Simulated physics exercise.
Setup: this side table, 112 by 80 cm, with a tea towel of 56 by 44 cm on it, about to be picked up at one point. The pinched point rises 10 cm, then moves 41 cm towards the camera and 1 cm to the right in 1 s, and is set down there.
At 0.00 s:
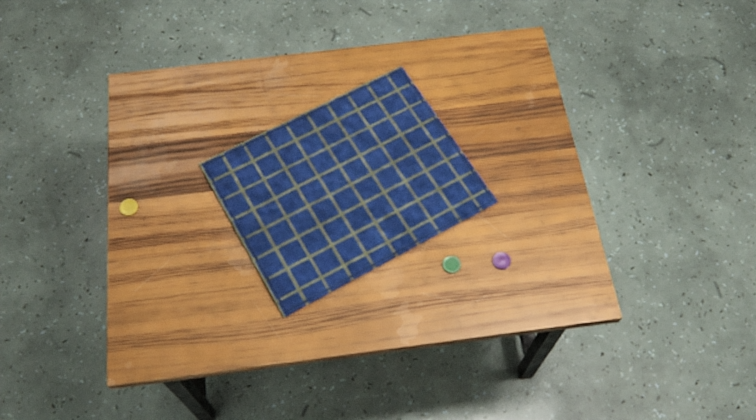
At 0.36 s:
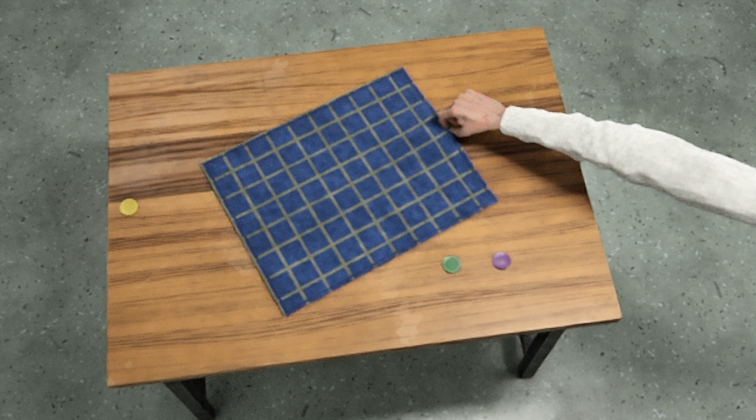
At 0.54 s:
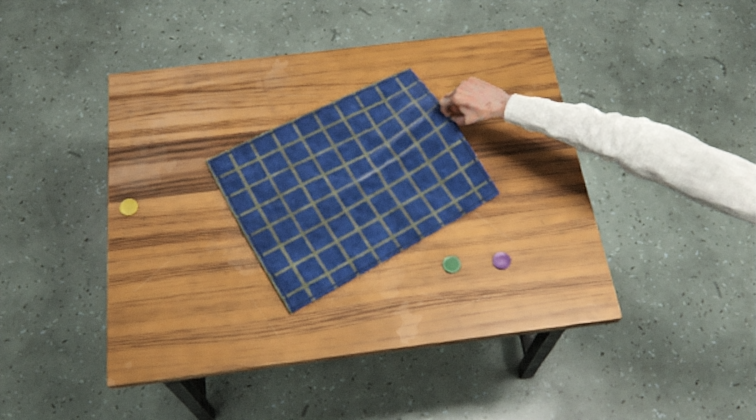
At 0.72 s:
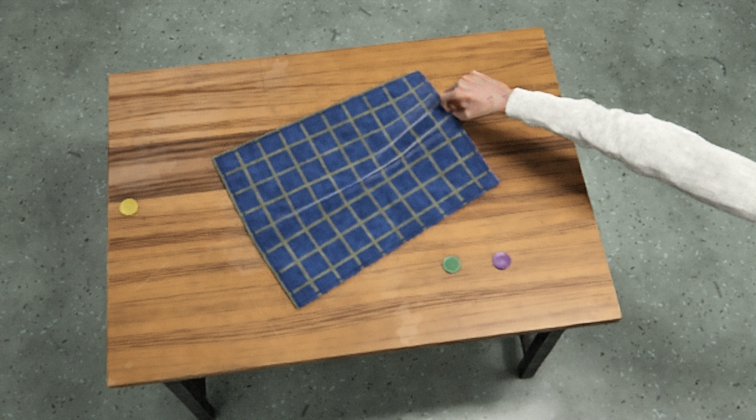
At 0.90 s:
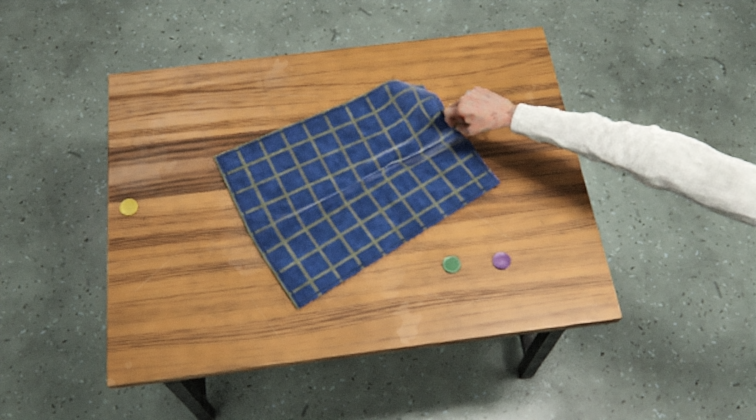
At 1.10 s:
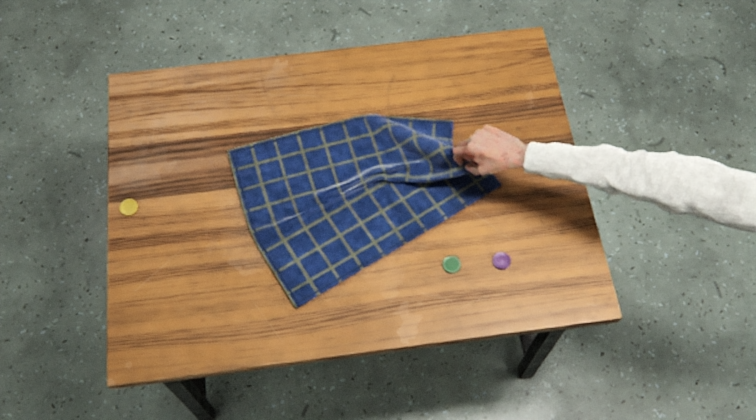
In the video, a hand reaches in from the right, pinches the edge of a blue checked cloth on a wooden table, lifts it slightly, and draws it toward the lower right, wrinkling the cloth beside three small round objects.
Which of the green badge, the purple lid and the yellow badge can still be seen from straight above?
In order: The green badge ends under the cloth; the purple lid ends under the cloth; the yellow badge still shows.
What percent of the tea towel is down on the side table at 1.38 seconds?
About 60 per cent of it.
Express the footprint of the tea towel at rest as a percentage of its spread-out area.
65 %.
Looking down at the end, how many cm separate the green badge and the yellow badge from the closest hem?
Around 1 centimetres for the first one and around 33 centimetres for the second.
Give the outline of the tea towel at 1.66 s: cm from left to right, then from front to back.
About 58 cm wide and 44 cm deep.
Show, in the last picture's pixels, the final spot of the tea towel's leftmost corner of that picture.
(301, 143).
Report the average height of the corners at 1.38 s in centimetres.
Roughly 1 centimetres.
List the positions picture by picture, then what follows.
In the first picture, green badge (452, 264); purple lid (502, 260); yellow badge (129, 207); tea towel corners (284, 318) (199, 164) (401, 67) (498, 202); highest point 0 cm, lowest 0 cm.
In the second picture, tea towel corners (285, 317) (200, 164); grip (448, 127); highest point 3 cm, lowest 0 cm.
In the third picture, tea towel corners (291, 314) (206, 161); grip (450, 115); highest point 8 cm, lowest 0 cm.
In the fourth picture, tea towel corners (298, 310) (212, 158); grip (451, 110); highest point 10 cm, lowest 0 cm.
In the fifth picture, tea towel corners (298, 310) (214, 157); grip (454, 125); highest point 10 cm, lowest 0 cm.
In the sixth picture, tea towel corners (296, 309) (227, 151) (453, 121); grip (463, 164); highest point 10 cm, lowest 0 cm.
At 1.4 s, 60 % of it is down, spanning 59 by 42 cm, above no small thing.
At 1.7 s, 60 % of it is down, spanning 57 by 45 cm, above purple lid, green badge.
At 1.9 s, 60 % of it is down, spanning 57 by 45 cm, above purple lid, green badge.
At 2.2 s, 65 % of it is down, spanning 57 by 47 cm, above purple lid, green badge.
At 3.2 s, 65 % of it is down, spanning 57 by 47 cm, above purple lid, green badge.
